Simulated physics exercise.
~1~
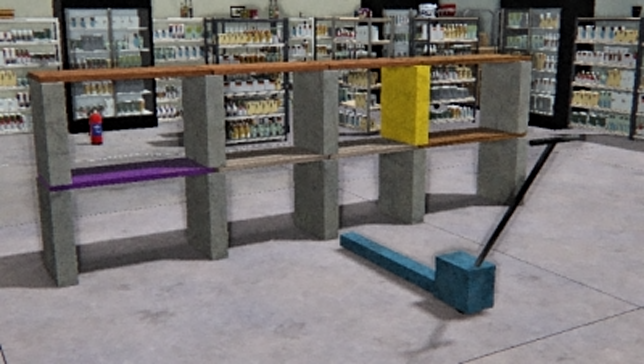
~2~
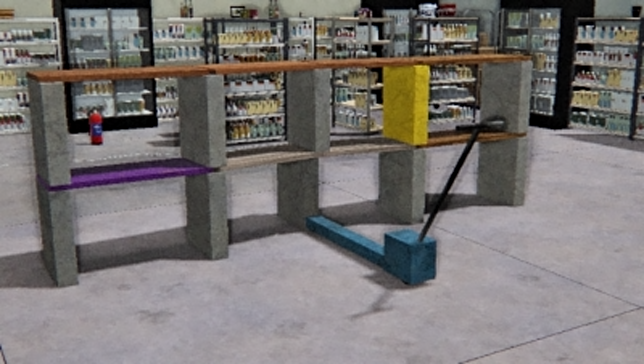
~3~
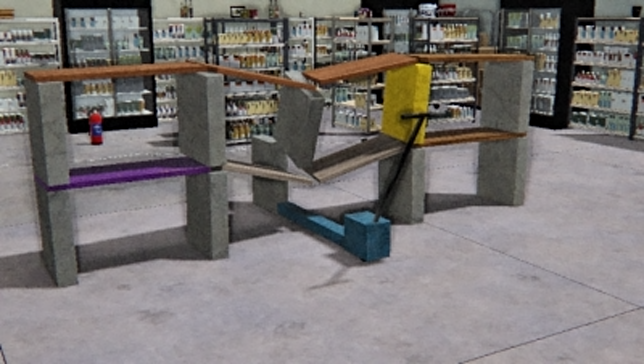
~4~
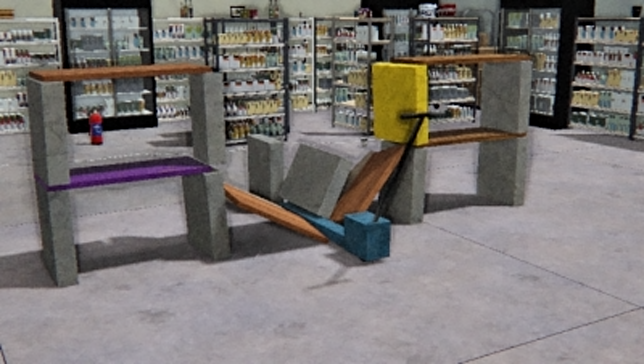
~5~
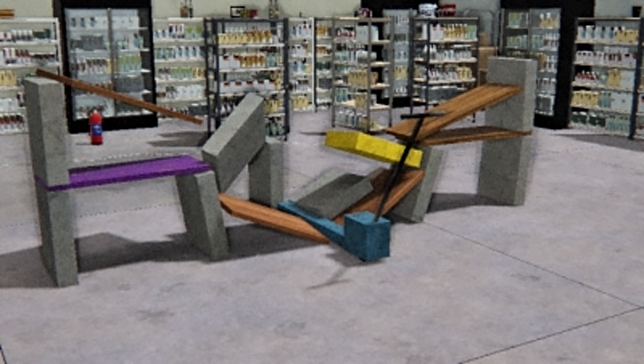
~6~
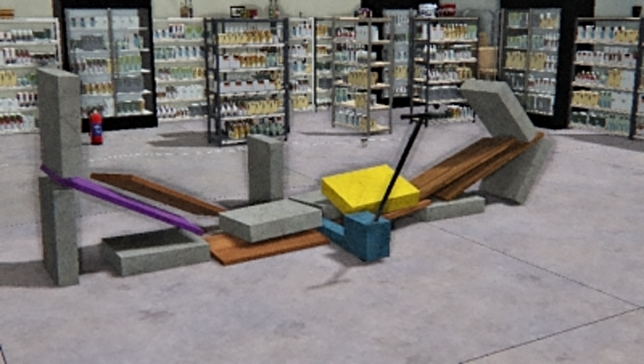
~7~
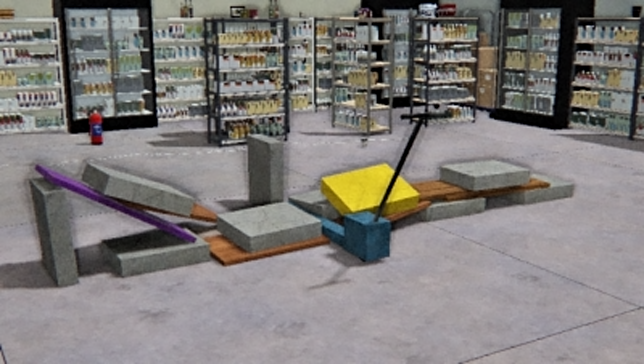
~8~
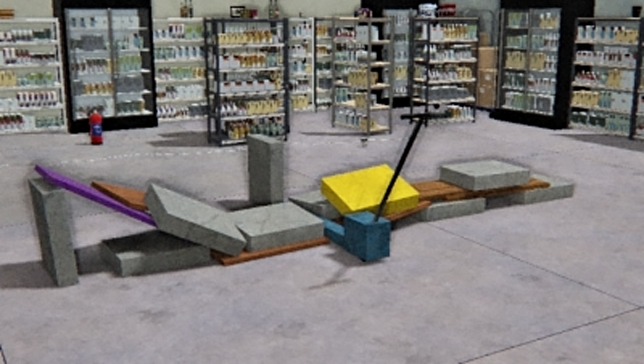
The footage shows a blue floor jack sliding into the base of a two-tier structure of grey blocks and loose boards, which buckles in the middle and collapses toward both sides, leaving the yellow block lying flat, the purple board slanted, and one grey block still upright amid the heap.
